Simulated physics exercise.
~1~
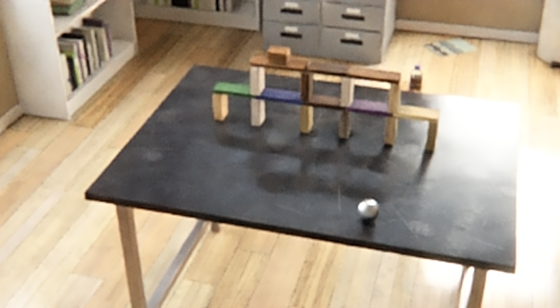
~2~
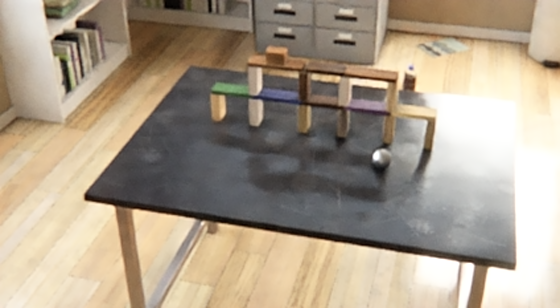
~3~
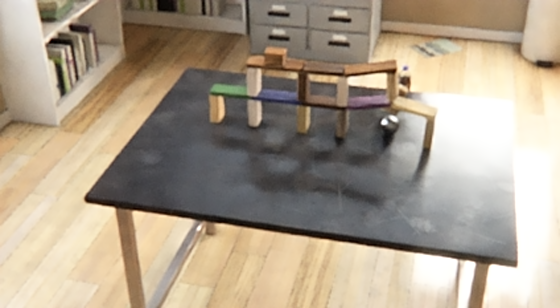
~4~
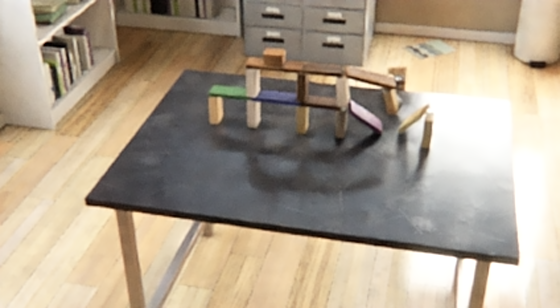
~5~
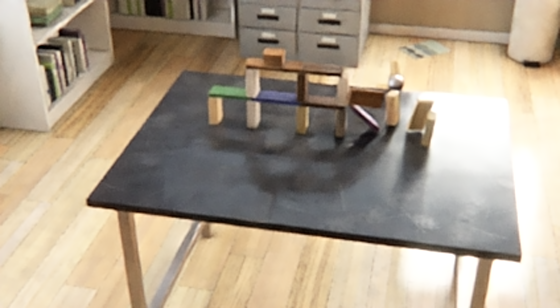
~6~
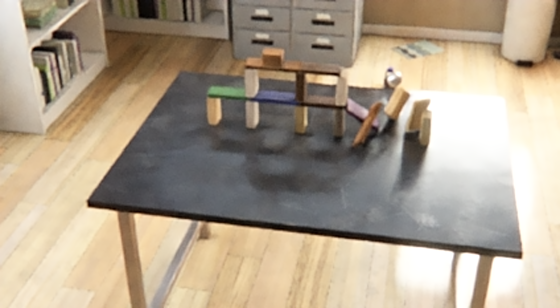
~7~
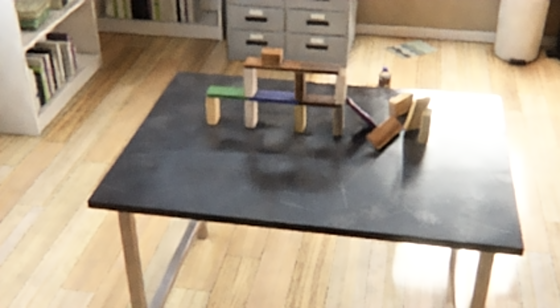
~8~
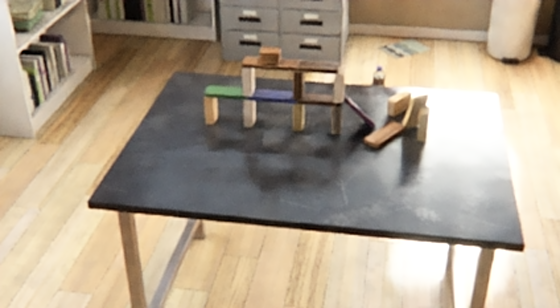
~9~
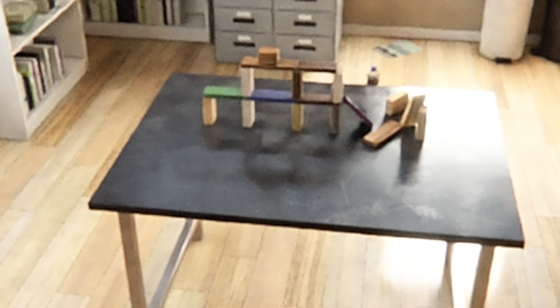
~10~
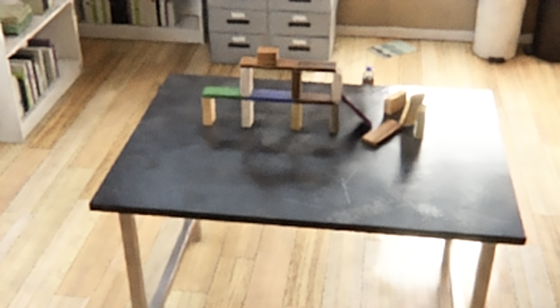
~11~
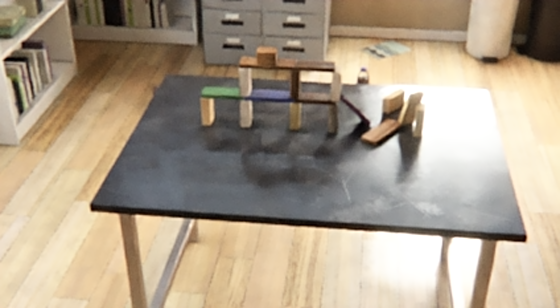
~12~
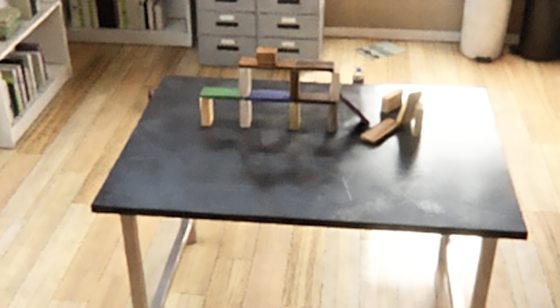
On a dark table in a sunlit room, a shiny ball rolled into the right end of a wooden block structure, toppling several pieces and tipping the purple plank, while the left side, with its green and blue planks, stayed standing.
